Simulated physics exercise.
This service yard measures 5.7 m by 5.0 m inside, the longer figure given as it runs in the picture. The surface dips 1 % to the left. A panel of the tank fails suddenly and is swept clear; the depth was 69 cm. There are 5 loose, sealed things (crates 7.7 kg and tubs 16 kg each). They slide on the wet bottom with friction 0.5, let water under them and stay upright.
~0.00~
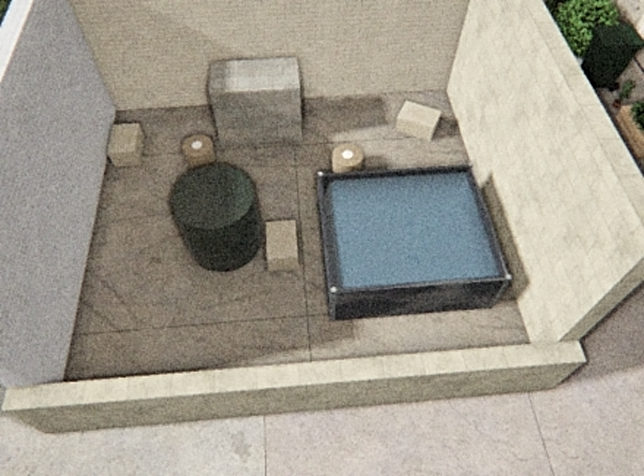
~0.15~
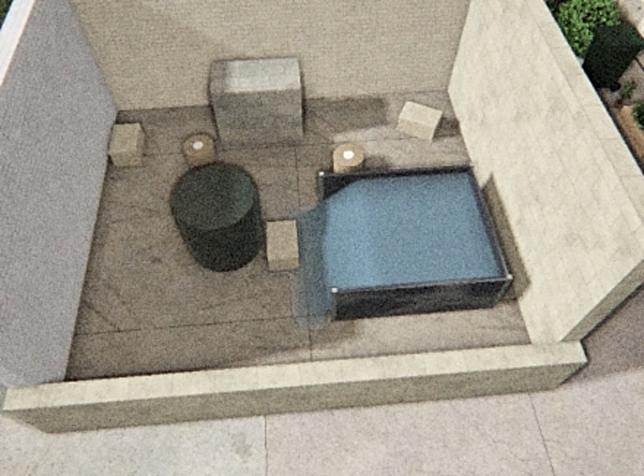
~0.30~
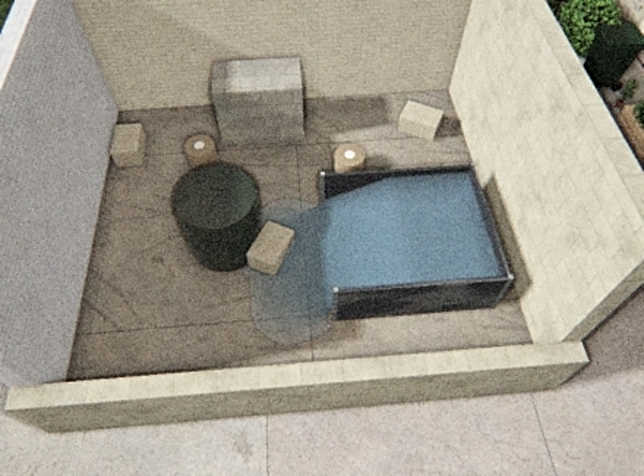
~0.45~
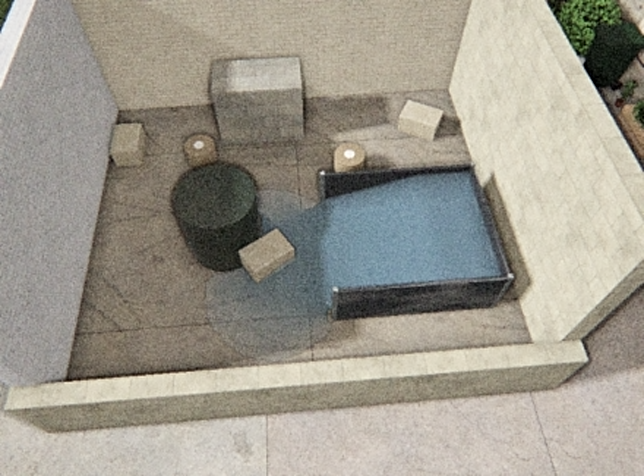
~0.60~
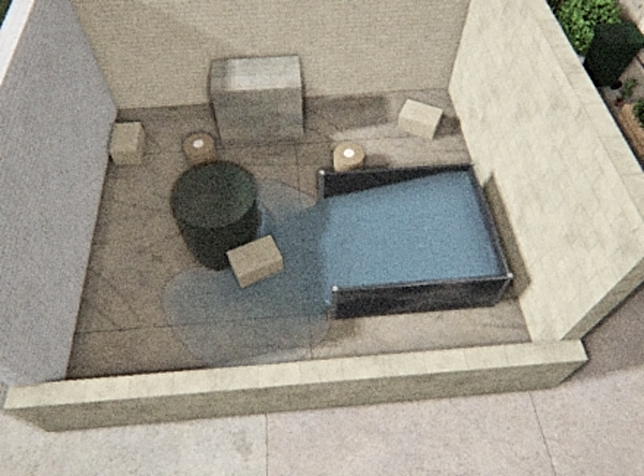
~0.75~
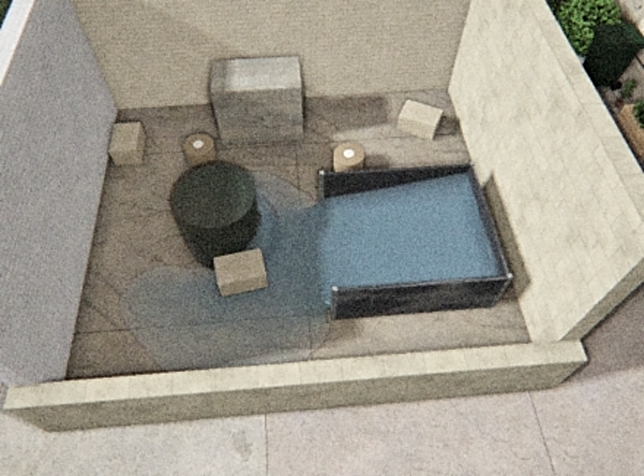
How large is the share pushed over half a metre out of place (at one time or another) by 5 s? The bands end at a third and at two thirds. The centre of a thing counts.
That comes to one to two thirds.
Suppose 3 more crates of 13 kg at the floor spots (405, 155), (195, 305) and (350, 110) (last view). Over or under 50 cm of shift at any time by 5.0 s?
In turn: Less, past it, more.
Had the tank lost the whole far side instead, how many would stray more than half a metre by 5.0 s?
Then 5.
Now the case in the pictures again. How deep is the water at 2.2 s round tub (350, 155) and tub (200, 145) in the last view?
Roughly 0 and 8 cm.
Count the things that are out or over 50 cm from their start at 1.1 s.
By then 1.
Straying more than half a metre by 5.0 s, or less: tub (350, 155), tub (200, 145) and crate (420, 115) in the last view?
In turn: Under, over, less.
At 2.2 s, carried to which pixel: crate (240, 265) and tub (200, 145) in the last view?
Near (78, 302) and (145, 119).
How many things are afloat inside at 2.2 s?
1 of them.
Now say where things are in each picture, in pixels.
A crate at (282, 239) rests on the ground; a crate at (420, 114) rests on the ground; water covers 3.3 m2; 0 of 5 have shifted, in the first frame.
A crate at (282, 239) rests on the ground; a crate at (421, 114), on the bottom; 4.2 m2 under water; 0 of 5 have shifted, in the second frame.
A crate at (271, 242), on the bottom, 19 cm from its start; a crate at (422, 114), on the bottom; 5.4 m2 under water; 1 of 5 have shifted, in the third frame.
A crate at (266, 250), afloat, 32 cm from its start; a crate at (422, 113), on the bottom; water covers 6.4 m2; 1 of 5 have shifted, in the fourth frame.
A crate at (255, 255) floats, 50 cm from its start; a crate at (421, 112) rests on the ground; water covers 7.6 m2; 1 of 5 have shifted, in the fifth frame.
A crate at (240, 266) floats, 74 cm from its start; a crate at (421, 113) rests on the ground; water covers 9.1 m2; 1 of 5 have shifted, in the sixth frame.
After 1.1 s 1 of 5 are over 50 cm from their spots; 1 afloat.
After 2.2 s 2 of 5 are over 50 cm from their spots; 1 afloat.
After 3.5 s 2 of 5 are over 50 cm from their spots; 3 afloat.
After 5.0 s 2 of 5 are over 50 cm from their spots, and 3 have been at some point; 3 afloat.
